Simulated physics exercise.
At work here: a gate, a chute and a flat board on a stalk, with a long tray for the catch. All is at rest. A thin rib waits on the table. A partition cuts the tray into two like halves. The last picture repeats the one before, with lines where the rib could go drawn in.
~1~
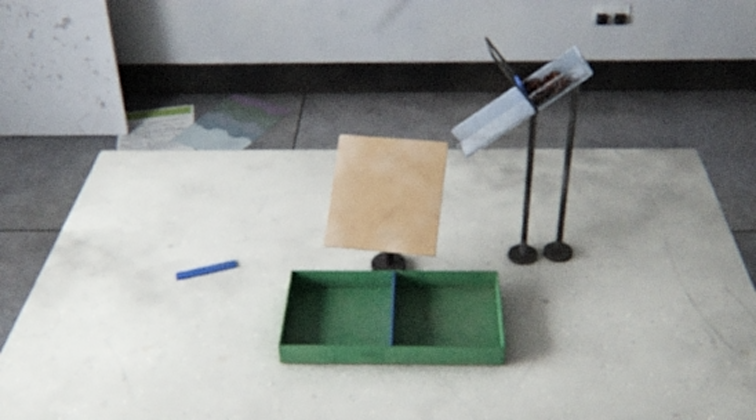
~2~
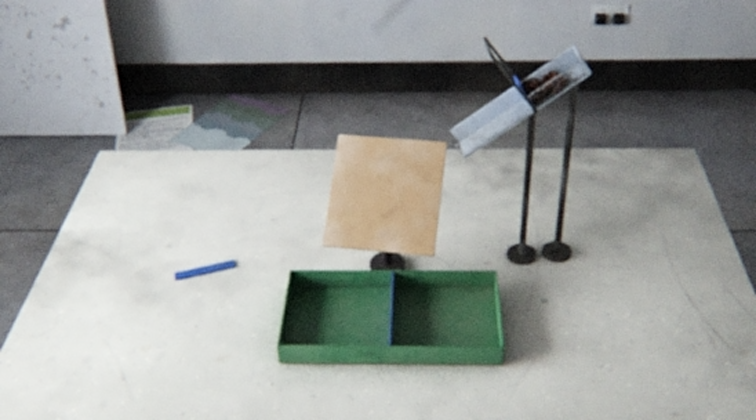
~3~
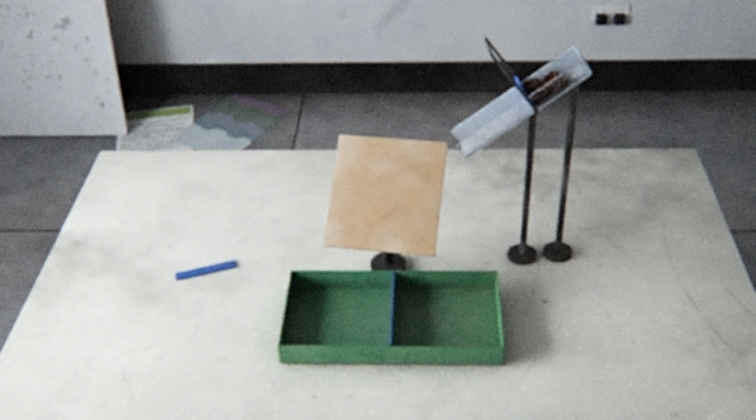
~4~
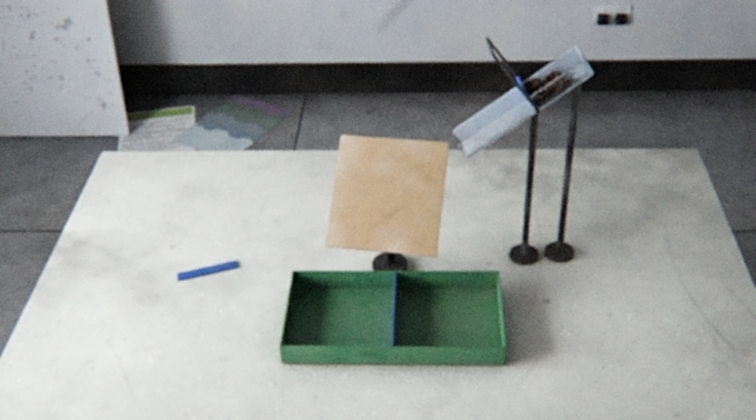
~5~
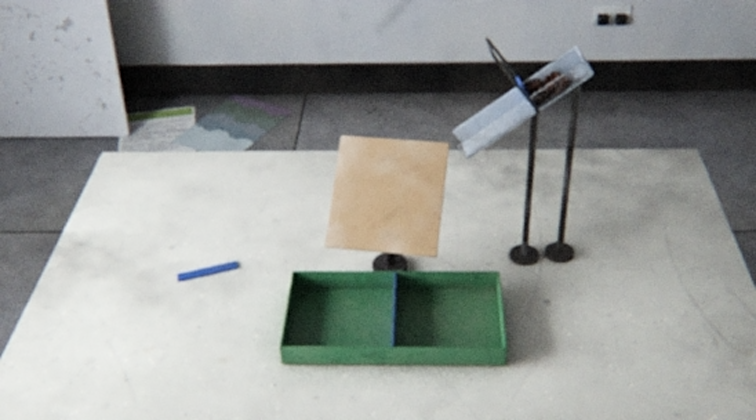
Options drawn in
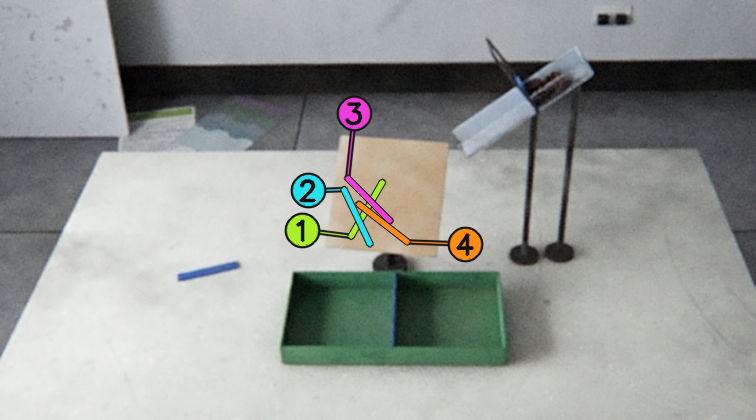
Nothing moves apart from a very slight jitter of the whole picture, seen from in front of and a little above a pale table in a grey-floored room. A tan board tilts on a short dark stand behind a green tray with a blue divider, a blue strip lies at left, and a clear chute holding small dark pieces slopes down leftward on two black posts at right. The dark pieces stay bunched behind the closed gate, and everything on the table stays still.
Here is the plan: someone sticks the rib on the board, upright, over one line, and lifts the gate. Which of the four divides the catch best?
Line 3 does it best.
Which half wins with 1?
The left half.
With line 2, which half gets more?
The left half.
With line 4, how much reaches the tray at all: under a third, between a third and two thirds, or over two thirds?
Over two thirds.
On the marked copy, line 1 from (382, 182) to (351, 236); line 2 from (344, 189) to (369, 243); line 3 from (347, 178) to (390, 220); line 4 from (358, 204) to (407, 241).
For line 1, of what is caught, almost all in the left half, about a tenth in the right.
For line 2, of what is caught, the larger part in the left half, about a tenth in the right.
For line 3, of what is caught, roughly half in the left half, roughly half in the right.
For line 4, of what is caught, about a tenth in the left half, the larger part in the right.
